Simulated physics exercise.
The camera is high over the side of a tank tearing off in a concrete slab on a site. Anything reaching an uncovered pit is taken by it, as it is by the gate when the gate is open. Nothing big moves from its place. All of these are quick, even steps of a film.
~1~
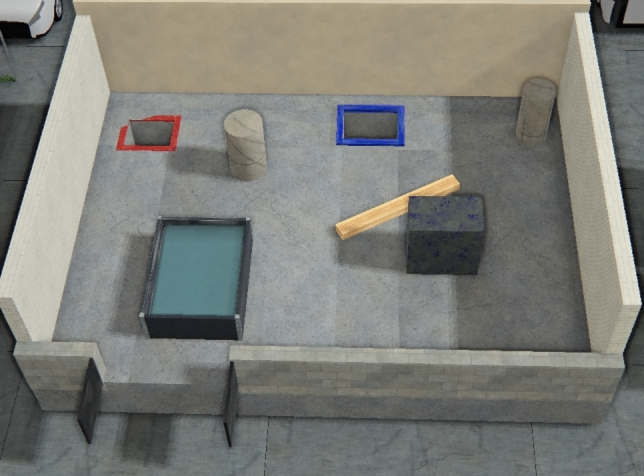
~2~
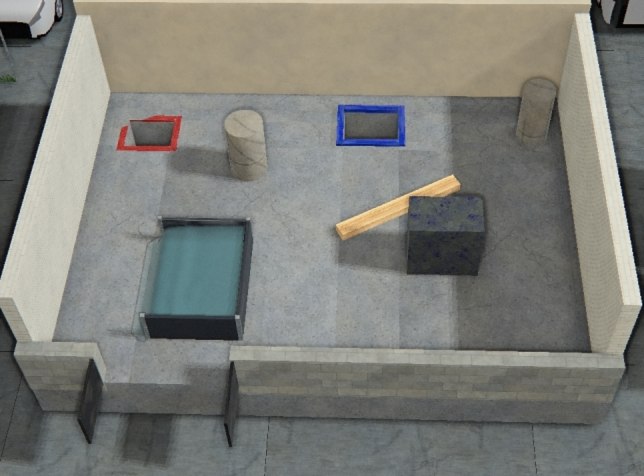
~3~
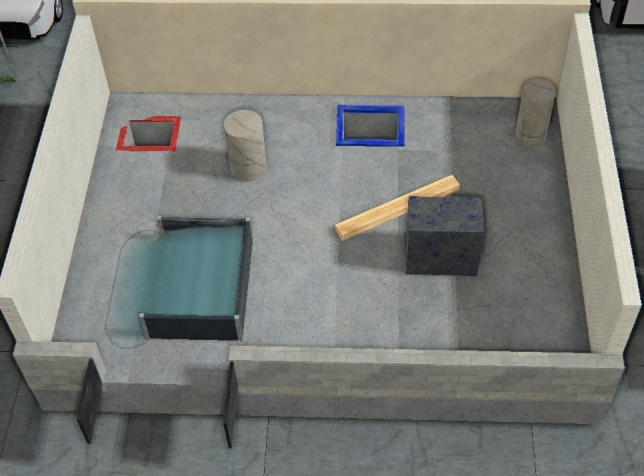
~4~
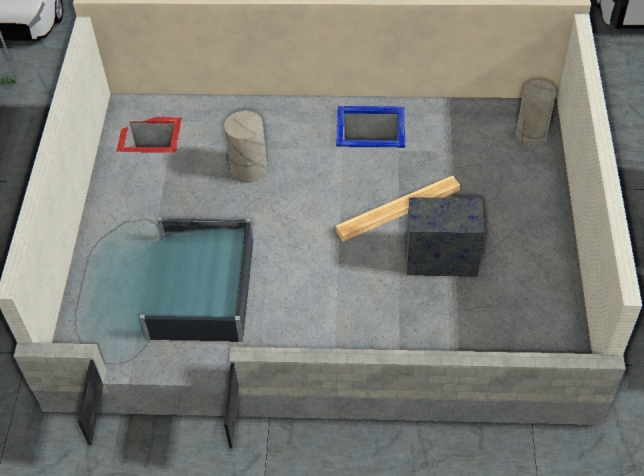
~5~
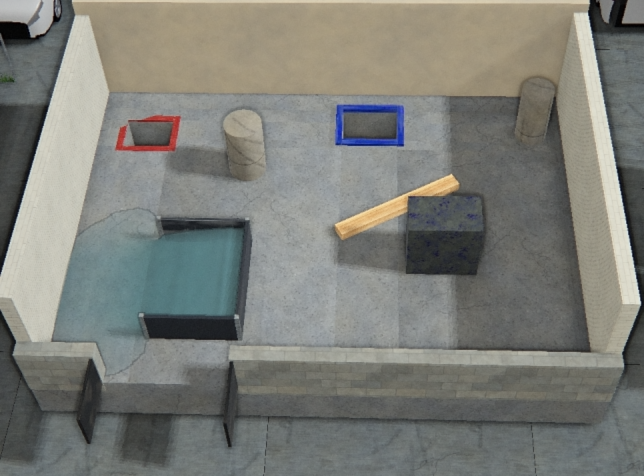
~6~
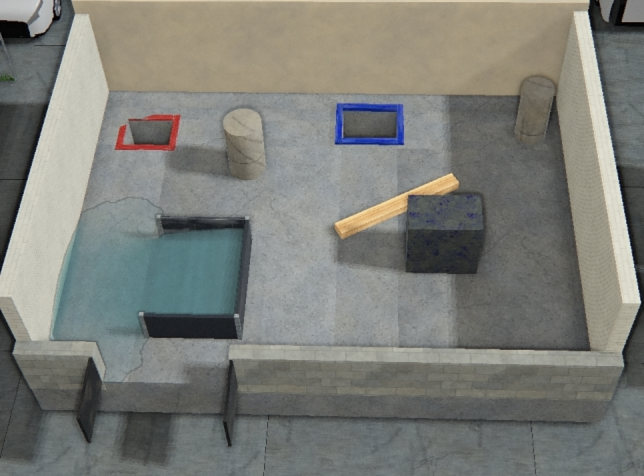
In a walled concrete yard, water pours from the open left side of a dark tank, spreading to the left wall.
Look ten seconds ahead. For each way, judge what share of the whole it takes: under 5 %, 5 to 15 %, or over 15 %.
Shares: The gate takes over 15 %; the red pit takes over 15 %; the blue pit takes under 5 %.
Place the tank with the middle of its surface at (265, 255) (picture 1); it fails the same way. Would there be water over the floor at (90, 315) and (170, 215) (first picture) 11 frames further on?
Result, in sequence: Waterlogged; waterlogged.
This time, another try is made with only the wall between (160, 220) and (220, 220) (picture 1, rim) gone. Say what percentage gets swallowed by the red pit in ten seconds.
The red pit gets 40 per cent.
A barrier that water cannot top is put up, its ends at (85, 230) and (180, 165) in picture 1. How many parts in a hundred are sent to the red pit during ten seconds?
About 4 percent goes into the red pit.
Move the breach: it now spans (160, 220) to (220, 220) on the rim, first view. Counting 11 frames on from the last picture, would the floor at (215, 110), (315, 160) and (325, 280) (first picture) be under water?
So the first one is drenched, the next drenched, and the last left untouched.
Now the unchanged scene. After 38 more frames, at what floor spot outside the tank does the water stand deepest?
I'd go with (145, 328) as the deepest place.
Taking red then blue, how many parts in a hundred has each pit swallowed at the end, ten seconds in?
Around 20 per cent, then around 0 per cent.
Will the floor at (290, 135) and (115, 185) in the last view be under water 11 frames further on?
Readings, in sequence: Unreached then waterlogged.
A moment on, water covers 10 % of the floor; the gate 0 %, the red pit 0 %, the blue pit 0 %.
Next, water covers 15 % of the floor; the gate 1 %, the red pit 1 %, the blue pit 0 %.
Then, water covers 30 % of the floor; the gate 7 %, the red pit 7 %, the blue pit 0 %.
Later, water covers 40 % of the floor; the gate 15 %, the red pit 15 %, the blue pit 0 %.
In the end, water covers 45 % of the floor; the gate 20 %, the red pit 19 %, the blue pit 0 %.
